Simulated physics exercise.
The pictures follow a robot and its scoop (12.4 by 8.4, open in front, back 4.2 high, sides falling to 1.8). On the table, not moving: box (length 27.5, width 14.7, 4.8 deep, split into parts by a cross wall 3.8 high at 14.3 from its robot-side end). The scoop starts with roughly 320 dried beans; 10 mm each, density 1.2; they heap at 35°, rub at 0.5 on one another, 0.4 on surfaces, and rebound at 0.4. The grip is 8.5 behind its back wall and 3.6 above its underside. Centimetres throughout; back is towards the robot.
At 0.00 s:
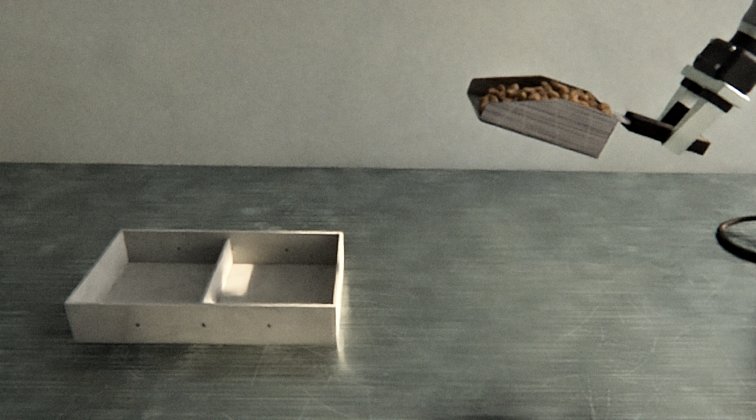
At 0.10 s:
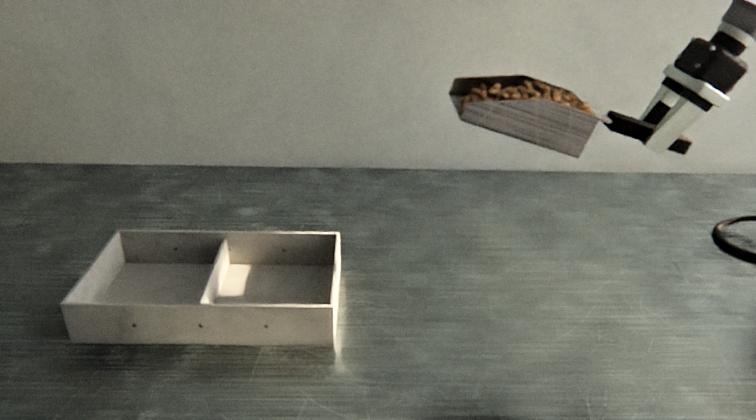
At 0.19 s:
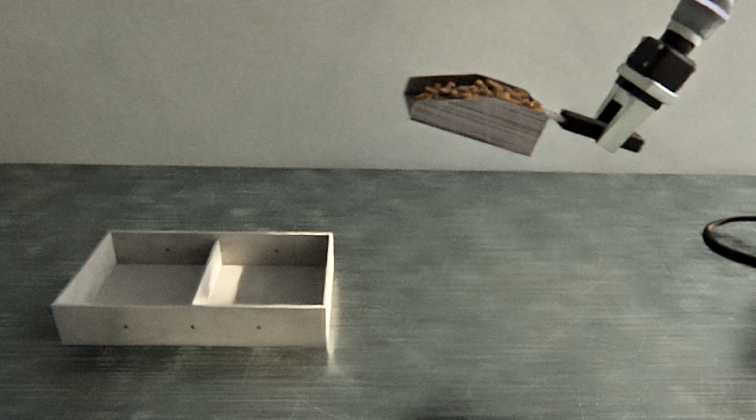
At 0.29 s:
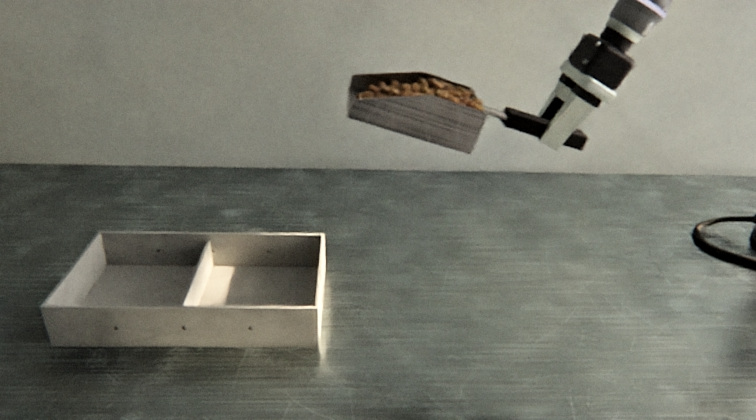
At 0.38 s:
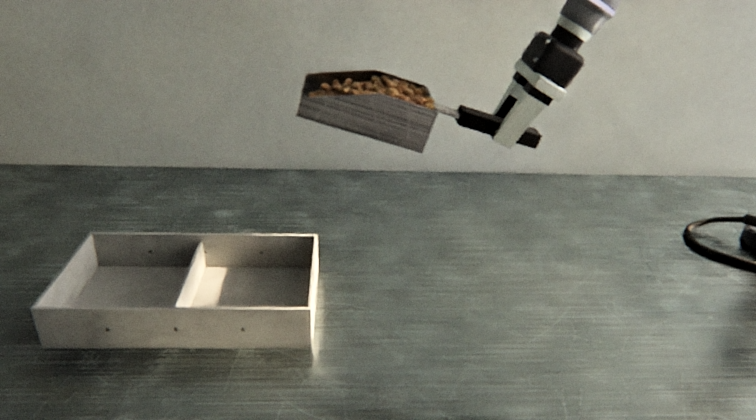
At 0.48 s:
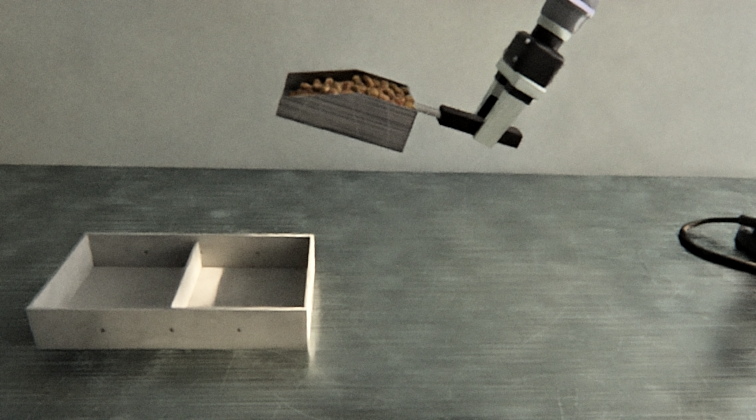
The footage shows a robot arm carrying a scoop heaped with brown beans leftward above a gray table, keeping it at a nearly steady height and slight tilt, while a pale, divided open box sits below.
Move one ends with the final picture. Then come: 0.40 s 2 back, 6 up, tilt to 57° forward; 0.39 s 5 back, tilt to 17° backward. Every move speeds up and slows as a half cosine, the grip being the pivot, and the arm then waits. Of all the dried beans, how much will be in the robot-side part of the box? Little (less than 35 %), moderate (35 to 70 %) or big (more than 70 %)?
A little share, less than 35 %, ends in the robot-side part of the box.
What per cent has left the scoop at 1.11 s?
About 100 per cent by then.
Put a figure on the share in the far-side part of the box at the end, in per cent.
Some 0 per cent.
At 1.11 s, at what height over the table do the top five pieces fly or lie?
Roughly 6 cm.
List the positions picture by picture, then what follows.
The scoop floor at (540, 125), tilted 17° backward; upper third of the load around (545, 101), from x 485 to 610, top at y 85; 322 on the scoop, in the first picture.
The scoop floor at (522, 124), tilted 17° backward; upper third of the load around (526, 100), from x 465 to 590, top at y 85, in the second picture.
The scoop floor at (475, 123), tilted 17° backward; upper third of the load around (480, 99), from x 420 to 540, top at y 85, in the third picture.
The scoop floor at (418, 121), tilted 16° backward; upper third of the load around (422, 97), from x 360 to 480, top at y 80, in the fourth picture.
The scoop floor at (371, 120), tilted 16° backward; upper third of the load around (376, 95), from x 305 to 430, top at y 80, in the fifth picture.
The scoop floor at (352, 119), tilted 16° backward; upper third of the load around (355, 95), from x 285 to 410, top at y 80; 322 on the scoop, in the sixth picture.
After 0.80 s, tilted 49° forward, highest piece 19 above the table; 208 on the scoop, 25 on the table or floor, 89 in flight or on a rim.
After 1.11 s, tilted 9° forward, highest piece 6 above the table; 305 on the table or floor, 14 in the robot-side part, 3 in flight or on a rim.
After 1.47 s, tilted 17° backward, highest piece 2 above the table; 308 on the table or floor, 14 in the robot-side part.
After 2.52 s, tilted 17° backward, highest piece 2 above the table; 308 on the table or floor, 14 in the robot-side part.
In the end, 308 on the table or floor, 14 in the robot-side part. That is 4 % in the robot-side part of the box.
